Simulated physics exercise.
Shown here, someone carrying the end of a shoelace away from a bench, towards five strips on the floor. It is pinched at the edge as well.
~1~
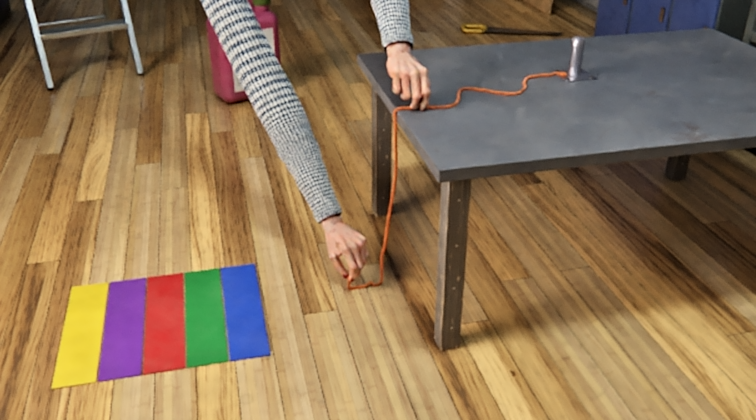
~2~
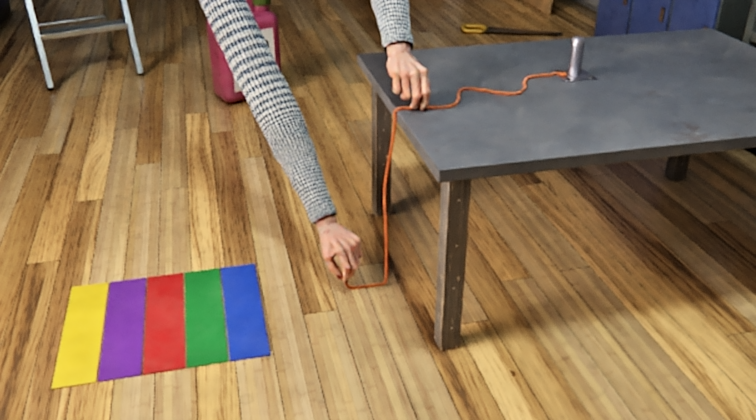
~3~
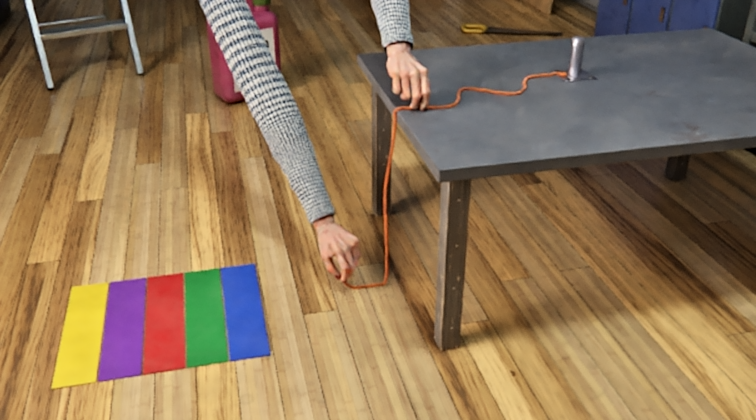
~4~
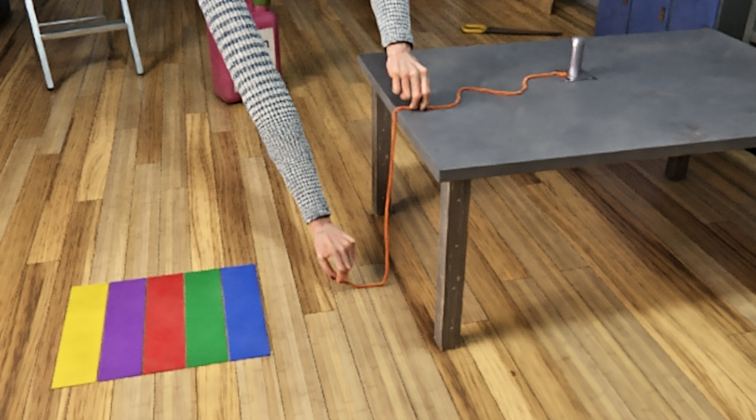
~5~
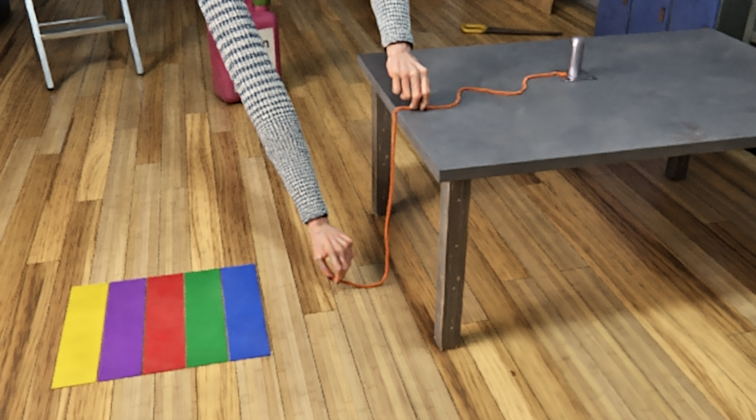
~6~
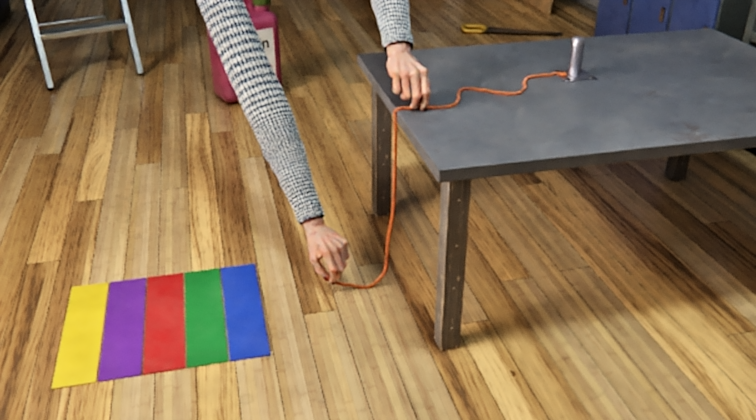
On a wooden floor beside a dark bench, one hand pinched an orange shoelace at the bench's edge while the other drew its low-hanging end slightly left, towards five coloured strips.
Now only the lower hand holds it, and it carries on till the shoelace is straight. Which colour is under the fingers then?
Over red.
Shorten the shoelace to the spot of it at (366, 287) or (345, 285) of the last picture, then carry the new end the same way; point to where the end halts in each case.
The places are (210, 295) and (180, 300).
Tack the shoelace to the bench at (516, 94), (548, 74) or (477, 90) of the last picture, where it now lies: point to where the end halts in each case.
About (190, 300), (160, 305) and (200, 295).
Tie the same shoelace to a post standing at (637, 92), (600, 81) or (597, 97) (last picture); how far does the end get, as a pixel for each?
Near (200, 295), (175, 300) and (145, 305).
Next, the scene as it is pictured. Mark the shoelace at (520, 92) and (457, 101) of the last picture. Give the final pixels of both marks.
The first at (488, 87), the second at (403, 100).
A little later, end near (229, 293); over blue.
Next, end near (183, 299); over red.
When it is tight, end near (155, 303); over red. The end stops over the red strip.
